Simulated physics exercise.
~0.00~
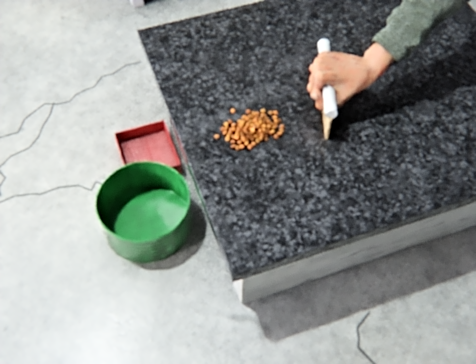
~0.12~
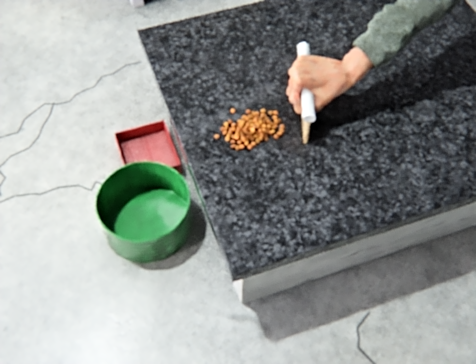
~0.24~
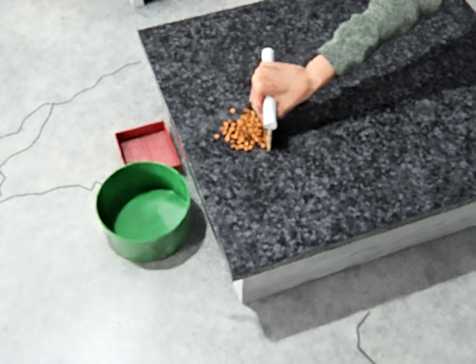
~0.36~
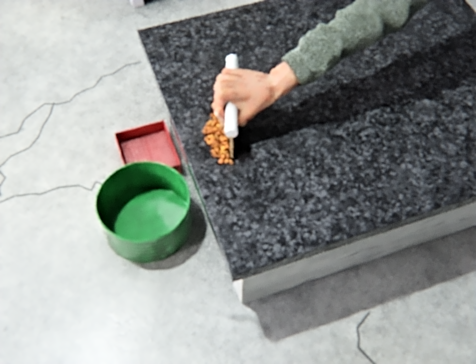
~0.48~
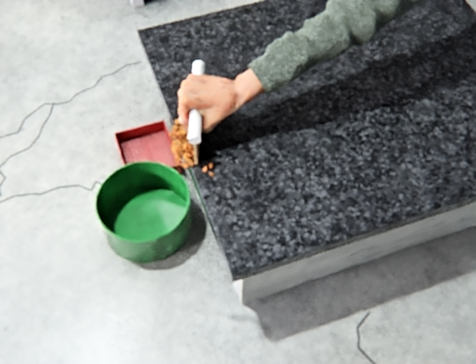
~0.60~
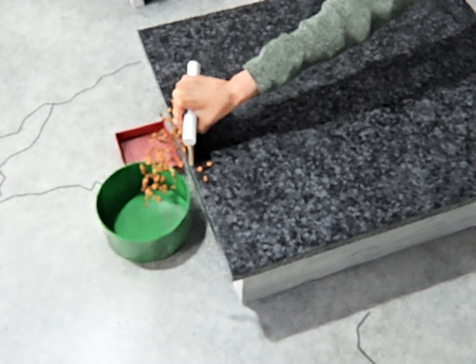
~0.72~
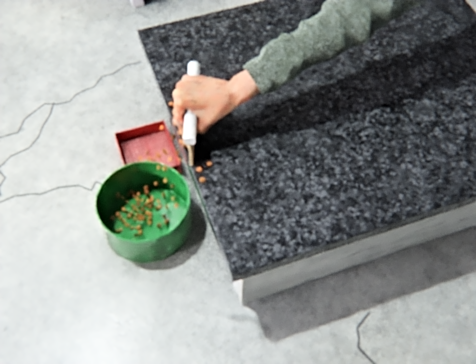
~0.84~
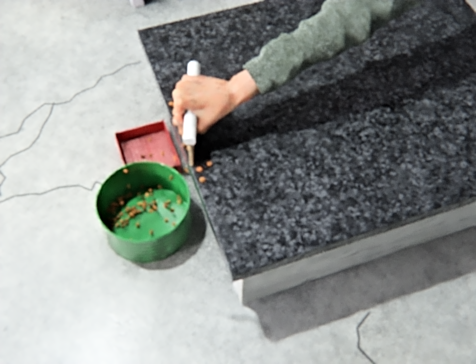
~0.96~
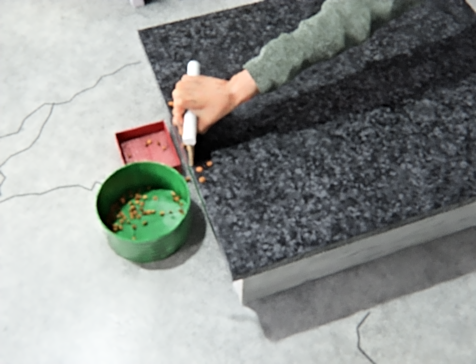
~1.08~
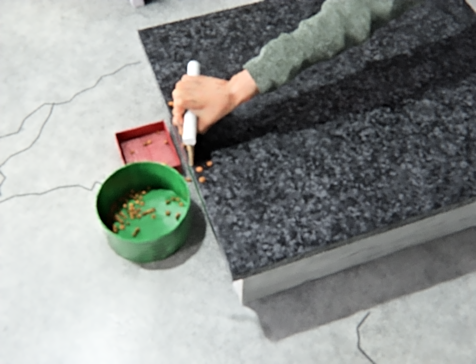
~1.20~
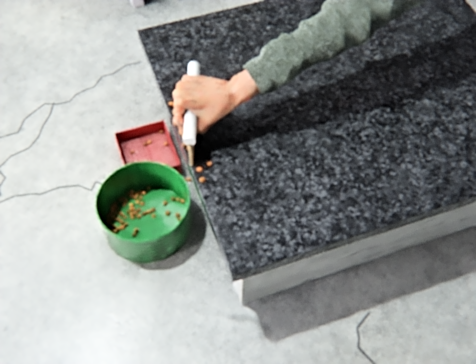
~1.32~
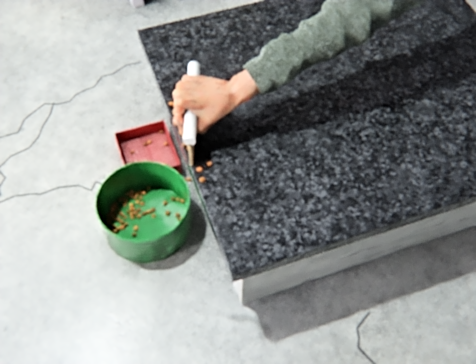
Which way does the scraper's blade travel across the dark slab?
The blade moves to the left, pushed by the hand toward the slab's edge.
